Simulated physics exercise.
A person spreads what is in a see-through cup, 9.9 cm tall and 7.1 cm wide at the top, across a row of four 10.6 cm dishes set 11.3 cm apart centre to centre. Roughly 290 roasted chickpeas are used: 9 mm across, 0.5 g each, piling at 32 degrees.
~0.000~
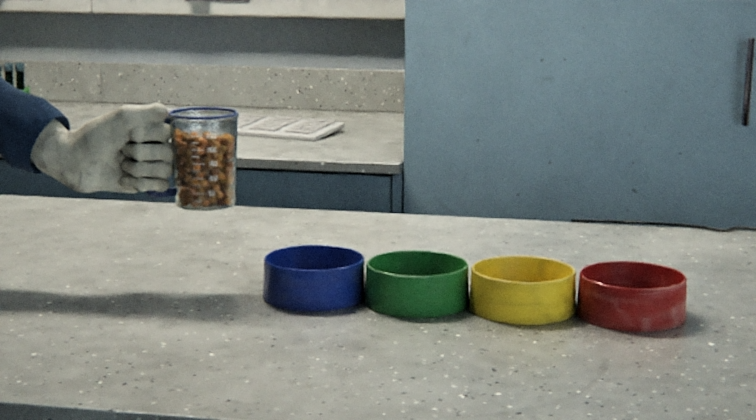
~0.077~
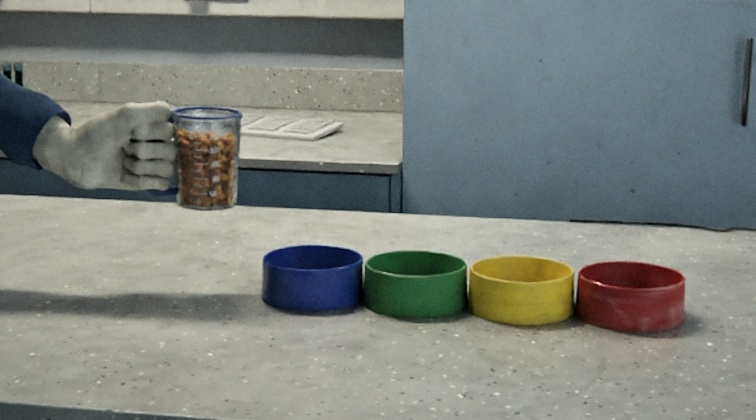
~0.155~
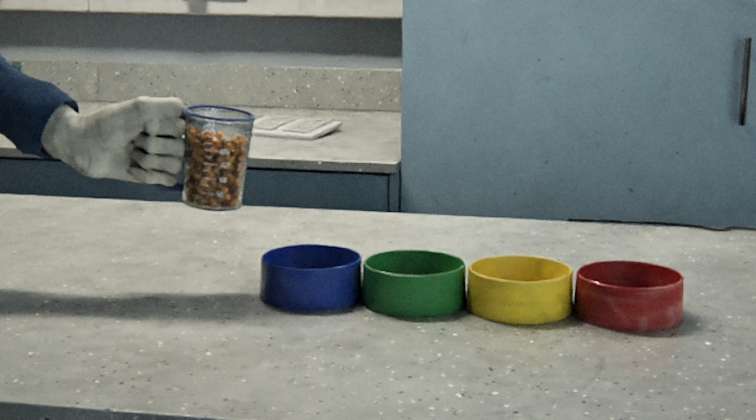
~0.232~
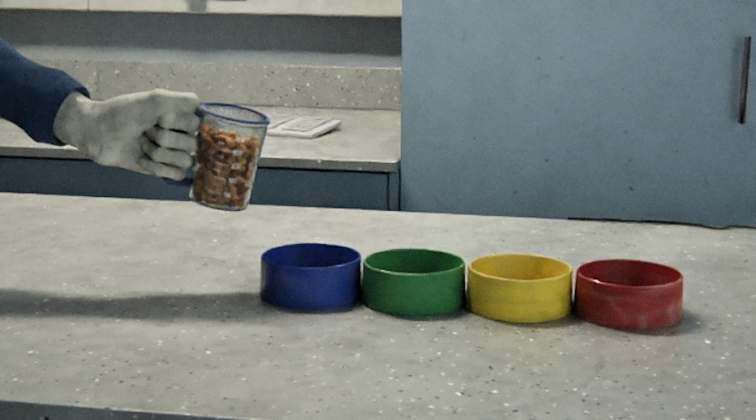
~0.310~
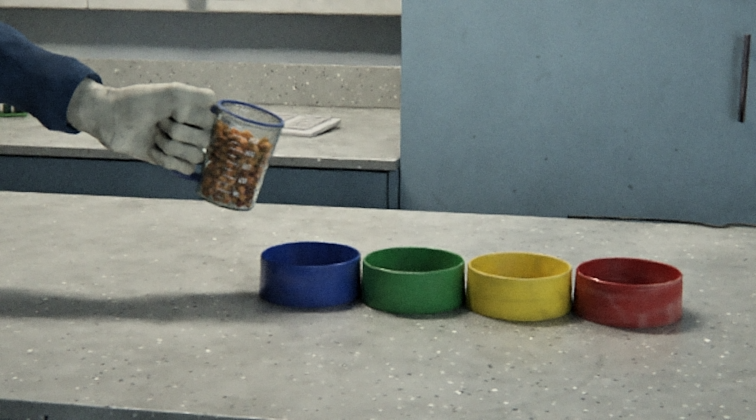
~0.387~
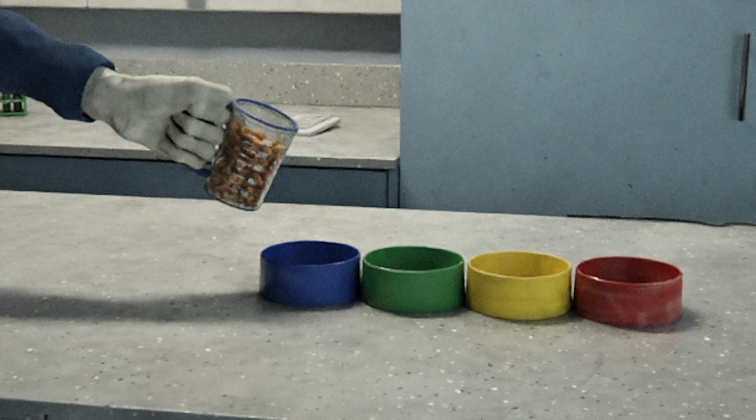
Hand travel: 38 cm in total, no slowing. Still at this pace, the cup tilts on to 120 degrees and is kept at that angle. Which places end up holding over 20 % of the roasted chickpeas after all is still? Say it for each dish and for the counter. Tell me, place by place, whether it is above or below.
Red: Below the mark; blue: Below the mark; green: Below the mark; yellow: Above the mark; counter: Below the mark.
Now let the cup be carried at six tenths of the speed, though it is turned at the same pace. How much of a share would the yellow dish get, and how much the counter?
Yellow 0, counter 0.
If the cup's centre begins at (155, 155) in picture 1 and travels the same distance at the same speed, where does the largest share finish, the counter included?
Most goes to: Yellow.
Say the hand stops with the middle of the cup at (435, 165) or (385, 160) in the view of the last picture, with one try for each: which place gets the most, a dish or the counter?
First try: Yellow; second try: Green.
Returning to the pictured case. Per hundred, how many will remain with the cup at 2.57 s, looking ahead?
Roughly 0 per cent of the load.
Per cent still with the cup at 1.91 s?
About 20 %.
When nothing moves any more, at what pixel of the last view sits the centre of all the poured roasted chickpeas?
Somewhere around (538, 288) in the final frame.
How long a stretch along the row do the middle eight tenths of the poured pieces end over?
Some 9 centimetres.
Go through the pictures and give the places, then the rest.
In the first frame, cup at (205, 159), tilt 0 degrees, lip at (235, 114), moved 0.0 cm; middle of the pieces at (206, 166); blue dish at (314, 258); green dish at (417, 264); yellow dish at (523, 269); red dish at (633, 275).
In the second frame, cup at (207, 159), tilt 2 degrees, lip at (239, 115), moved 0.4 cm; middle of the pieces at (208, 166).
In the third frame, cup at (216, 158), tilt 7 degrees, lip at (252, 118), moved 1.6 cm; middle of the pieces at (216, 165).
In the fourth frame, cup at (227, 157), tilt 12 degrees, lip at (267, 121), moved 2.9 cm; middle of the pieces at (226, 164).
In the fifth frame, cup at (238, 156), tilt 18 degrees, lip at (282, 125), moved 4.1 cm; middle of the pieces at (237, 163).
In the sixth frame, cup at (249, 156), tilt 24 degrees, lip at (296, 129), moved 5.4 cm; middle of the pieces at (247, 163); blue dish at (310, 253); green dish at (413, 259); yellow dish at (519, 265); red dish at (629, 270). Its pace works out near 70 degrees a second; the hand travels 17 cm a second.
After 1.30 s, tilt 90 degrees; cup holds 100 %.
After 1.91 s, tilt 120 degrees; cup holds 20 %, yellow 75 %.
After 2.57 s, tilt 120 degrees; cup holds 0 %, red 10 %, yellow 85 %.
By 2.9 s all is still; red 10 %, blue 0 %, green 0 %, yellow 85 %, counter 10 %.
